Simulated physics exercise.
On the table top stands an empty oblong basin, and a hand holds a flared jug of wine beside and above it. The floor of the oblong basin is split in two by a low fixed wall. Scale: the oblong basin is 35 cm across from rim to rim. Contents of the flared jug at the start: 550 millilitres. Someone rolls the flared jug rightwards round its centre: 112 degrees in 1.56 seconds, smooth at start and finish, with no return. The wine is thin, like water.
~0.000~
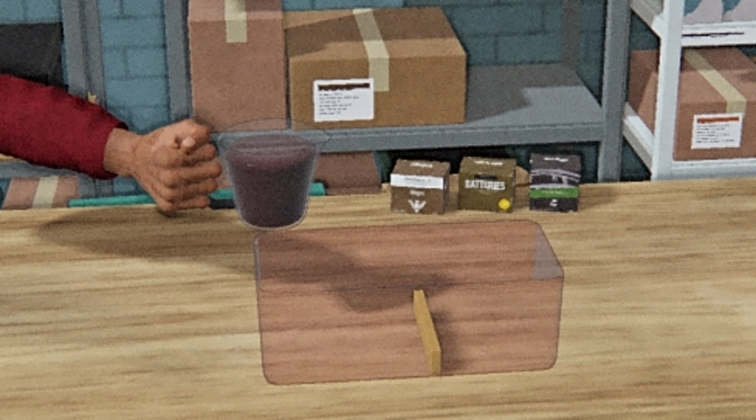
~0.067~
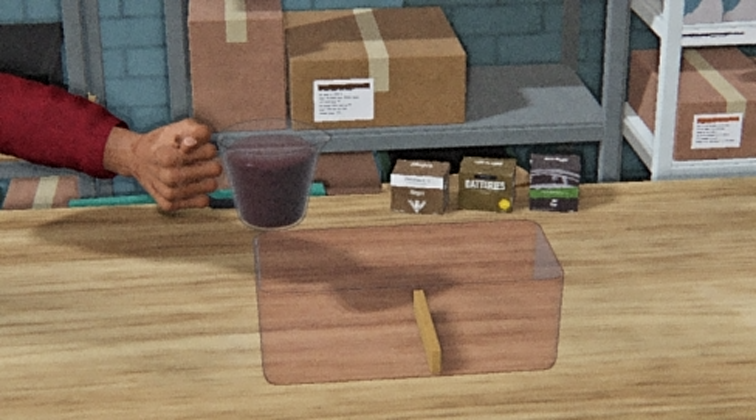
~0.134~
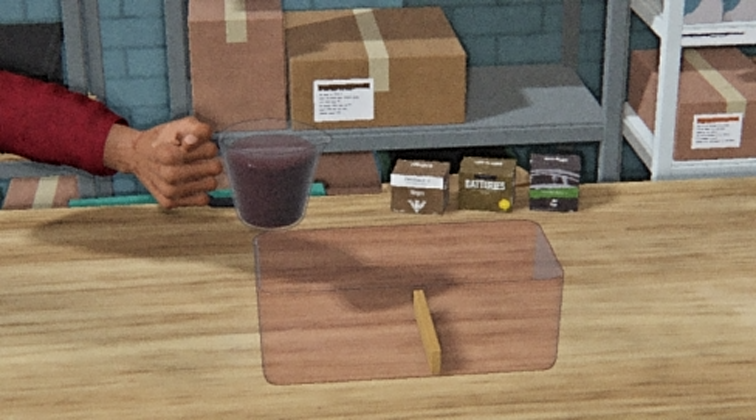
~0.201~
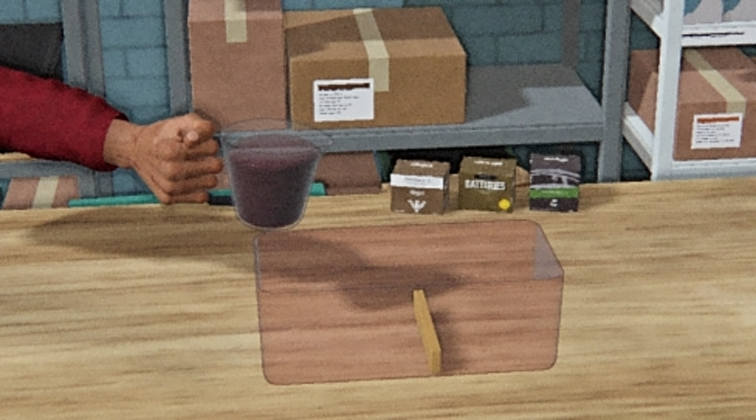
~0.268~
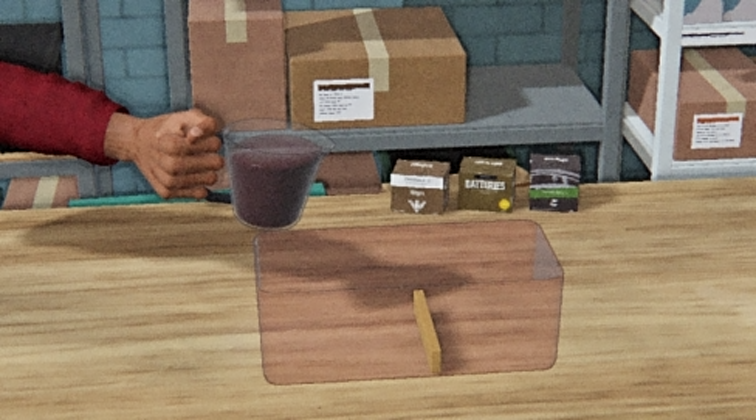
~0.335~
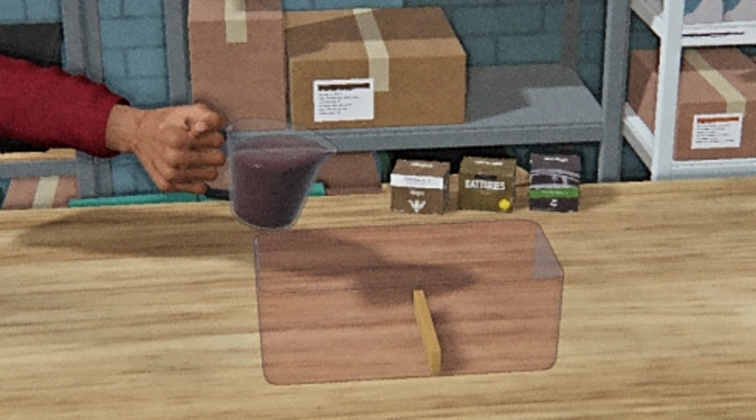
The clip shows a hand beside a flared jug of dark wine, held above an empty, clear oblong basin with an upright divider on a wooden table top. The jug tilts slightly to the right, slowly at first.
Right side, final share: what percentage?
8 per cent.
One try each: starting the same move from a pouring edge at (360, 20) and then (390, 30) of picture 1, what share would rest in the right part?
First 70, then 85 per cent.
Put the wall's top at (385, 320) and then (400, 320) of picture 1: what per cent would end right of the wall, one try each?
55 per cent first, 25 per cent second.
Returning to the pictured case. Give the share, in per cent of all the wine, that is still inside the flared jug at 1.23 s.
8 per cent or so.
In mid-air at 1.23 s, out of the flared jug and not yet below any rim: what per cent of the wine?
Estimate: Around 5 per cent.
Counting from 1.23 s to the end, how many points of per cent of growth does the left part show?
8 %.
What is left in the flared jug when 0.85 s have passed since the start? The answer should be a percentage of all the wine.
Around 64 in a hundred.
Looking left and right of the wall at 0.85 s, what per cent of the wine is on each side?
About 18 left, 0 right.
Then, 0.85 s in, the tilt is 64° and 64 per cent is still to pour, 18 is left of the wall and 0 right of it.
Then, 1.23 s in, the tilt is 100° and 8 per cent is still to pour, 83 is left of the wall and 4 right of it.
Then, 1.63 s in, the tilt is 112° and 0 per cent is still to pour, 91 is left of the wall and 8 right of it.
Then, 2.06 s in, the tilt is 112° and 0 per cent is still to pour, 91 is left of the wall and 8 right of it.
Finally, 91 per cent lies left of the wall, 8 right of it and 1 outside.
